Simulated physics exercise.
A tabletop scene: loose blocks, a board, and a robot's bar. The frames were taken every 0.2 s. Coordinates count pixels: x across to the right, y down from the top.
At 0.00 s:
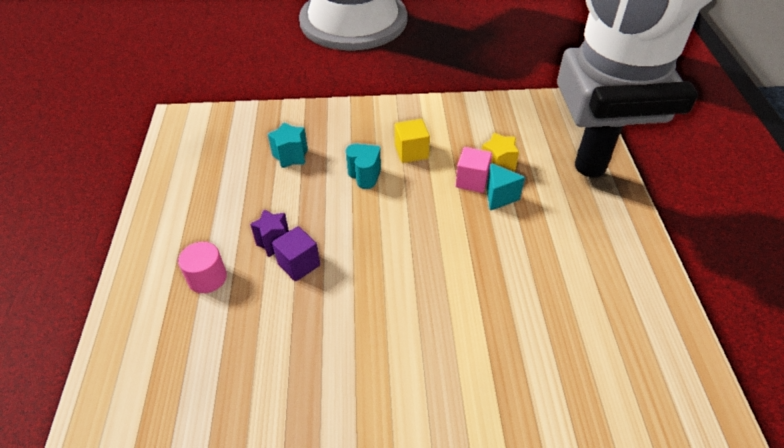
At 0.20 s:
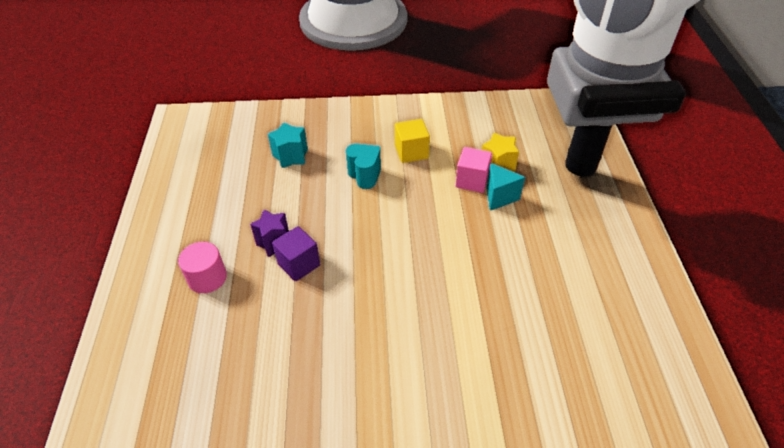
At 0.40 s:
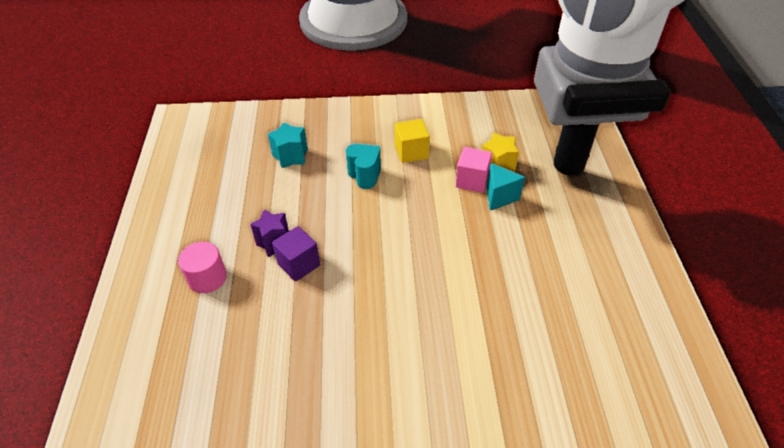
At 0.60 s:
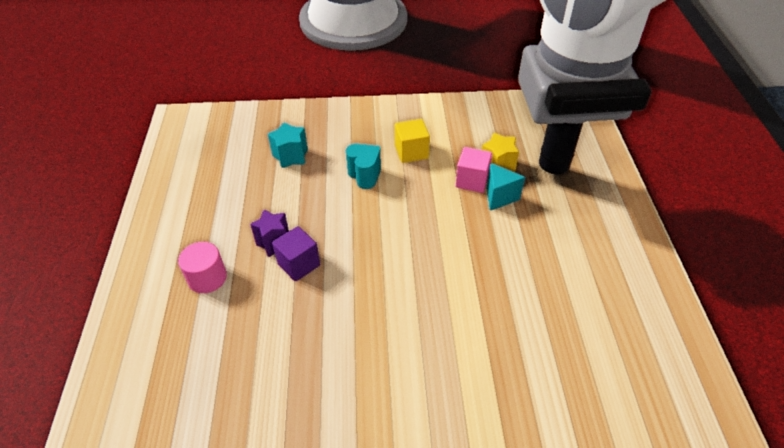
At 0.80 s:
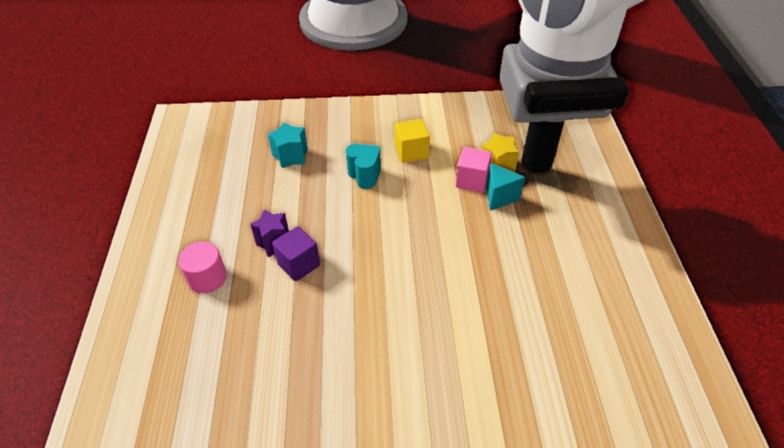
On a striped wooden board over a red surface, a robot's black bar at the upper right slides steadily left toward a cluster of yellow, pink and turquoise blocks, while all the scattered blocks stay still.
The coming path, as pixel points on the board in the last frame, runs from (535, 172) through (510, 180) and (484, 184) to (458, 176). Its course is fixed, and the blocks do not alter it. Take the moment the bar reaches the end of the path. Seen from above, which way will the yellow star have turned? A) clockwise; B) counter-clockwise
A: Clockwise.
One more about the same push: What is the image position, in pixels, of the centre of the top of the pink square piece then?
It sits at (429, 152).
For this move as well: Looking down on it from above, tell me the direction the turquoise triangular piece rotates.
Top view: Counterclockwise.
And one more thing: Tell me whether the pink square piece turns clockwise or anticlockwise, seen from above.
My prediction: CCW.
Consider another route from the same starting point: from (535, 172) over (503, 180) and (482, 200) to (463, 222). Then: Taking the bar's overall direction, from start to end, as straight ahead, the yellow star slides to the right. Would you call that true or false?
Verdict: True.
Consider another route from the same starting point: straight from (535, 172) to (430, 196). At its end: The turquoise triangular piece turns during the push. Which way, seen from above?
That block twists counter-clockwise.
On the path given first. Halfway along, bar (499, 174); pink square piece (463, 157), turned 45° anticlockwise; yellow star (486, 142), turned 65° clockwise; turquoise triangular piece (497, 180), turned 20° anticlockwise.
At the end, bar (459, 167); yellow square piece in place; pink square piece (429, 152), turned 20° anticlockwise; yellow star (476, 137), turned 125° clockwise; turquoise triangular piece (495, 181), turned 30° anticlockwise.
